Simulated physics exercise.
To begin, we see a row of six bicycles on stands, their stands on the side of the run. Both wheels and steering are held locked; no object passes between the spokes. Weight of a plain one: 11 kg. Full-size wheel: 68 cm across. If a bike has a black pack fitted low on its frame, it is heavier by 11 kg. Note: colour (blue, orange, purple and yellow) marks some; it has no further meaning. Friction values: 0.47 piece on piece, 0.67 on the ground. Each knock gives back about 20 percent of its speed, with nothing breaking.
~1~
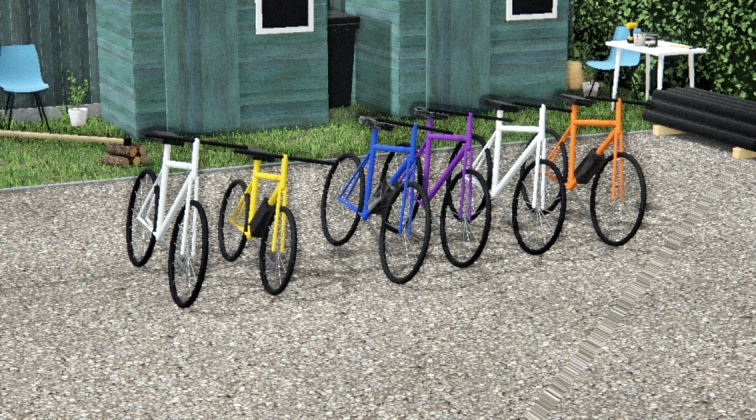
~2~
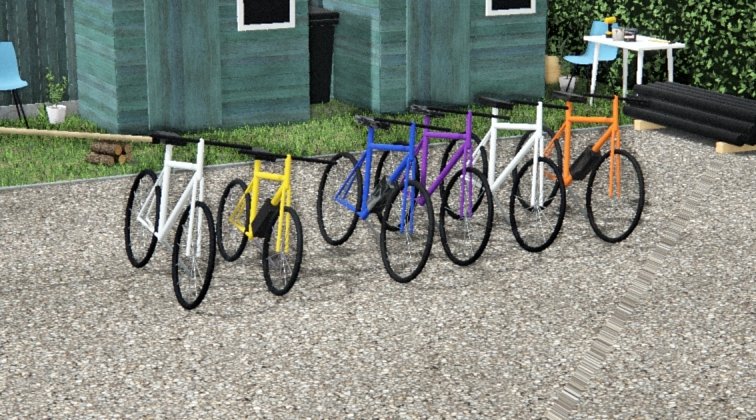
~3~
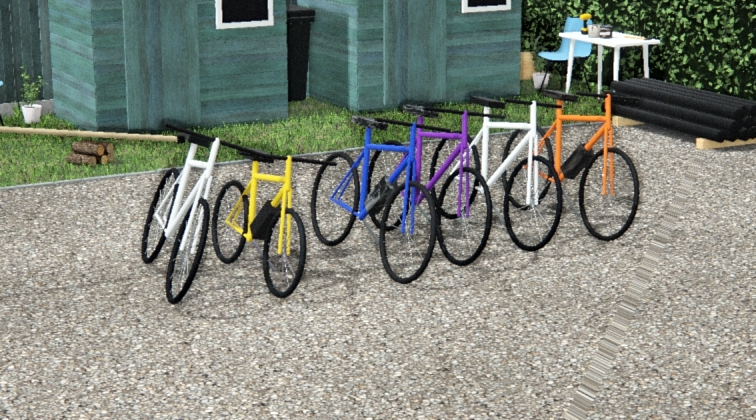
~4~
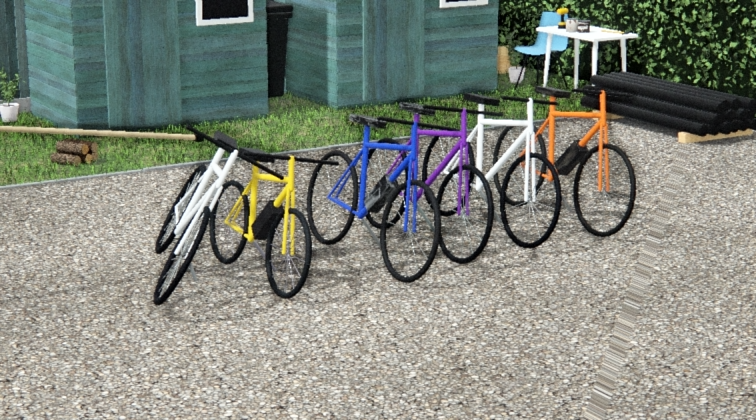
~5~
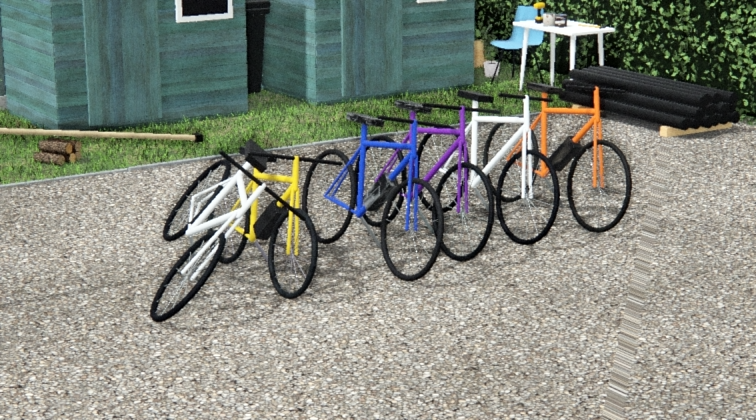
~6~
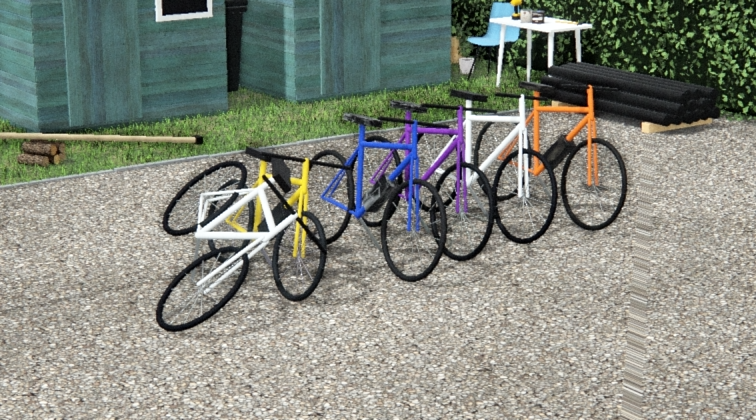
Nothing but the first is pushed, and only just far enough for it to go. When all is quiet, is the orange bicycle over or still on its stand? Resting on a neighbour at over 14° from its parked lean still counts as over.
The bike ends up fine.
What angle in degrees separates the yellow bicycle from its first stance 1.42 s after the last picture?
It's at some 60 degrees.
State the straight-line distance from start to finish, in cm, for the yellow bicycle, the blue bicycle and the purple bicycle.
From start to finish: Yellow 50, blue 60, purple 40 centimetres.
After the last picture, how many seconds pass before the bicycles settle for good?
Rest time: Around 2.0 s.
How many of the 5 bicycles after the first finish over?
Tally: 3.
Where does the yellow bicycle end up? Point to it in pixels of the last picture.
Check around (331, 235) in the last image.
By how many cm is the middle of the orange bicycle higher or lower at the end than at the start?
0 centimetres lower, roughly.
Then, 0.38 s after the last picture, 1 of the 5 other bicycles over; orange bicycle unmoved; yellow bicycle leaning 21°.
Then, 0.72 s after the last picture, 1 of the 5 other bicycles over; orange bicycle unmoved; yellow bicycle leaning 50°.
Then, 1.42 s after the last picture, 3 of the 5 other bicycles over; orange bicycle unmoved; yellow bicycle leaning 63°.
At rest, 3 of the 5 other bicycles over; orange bicycle unmoved; yellow bicycle leaning 63°; blue bicycle leaning 59°. Two left standing. As the last picture would show them, middles, orange bicycle near (550, 145), yellow bicycle near (331, 235).
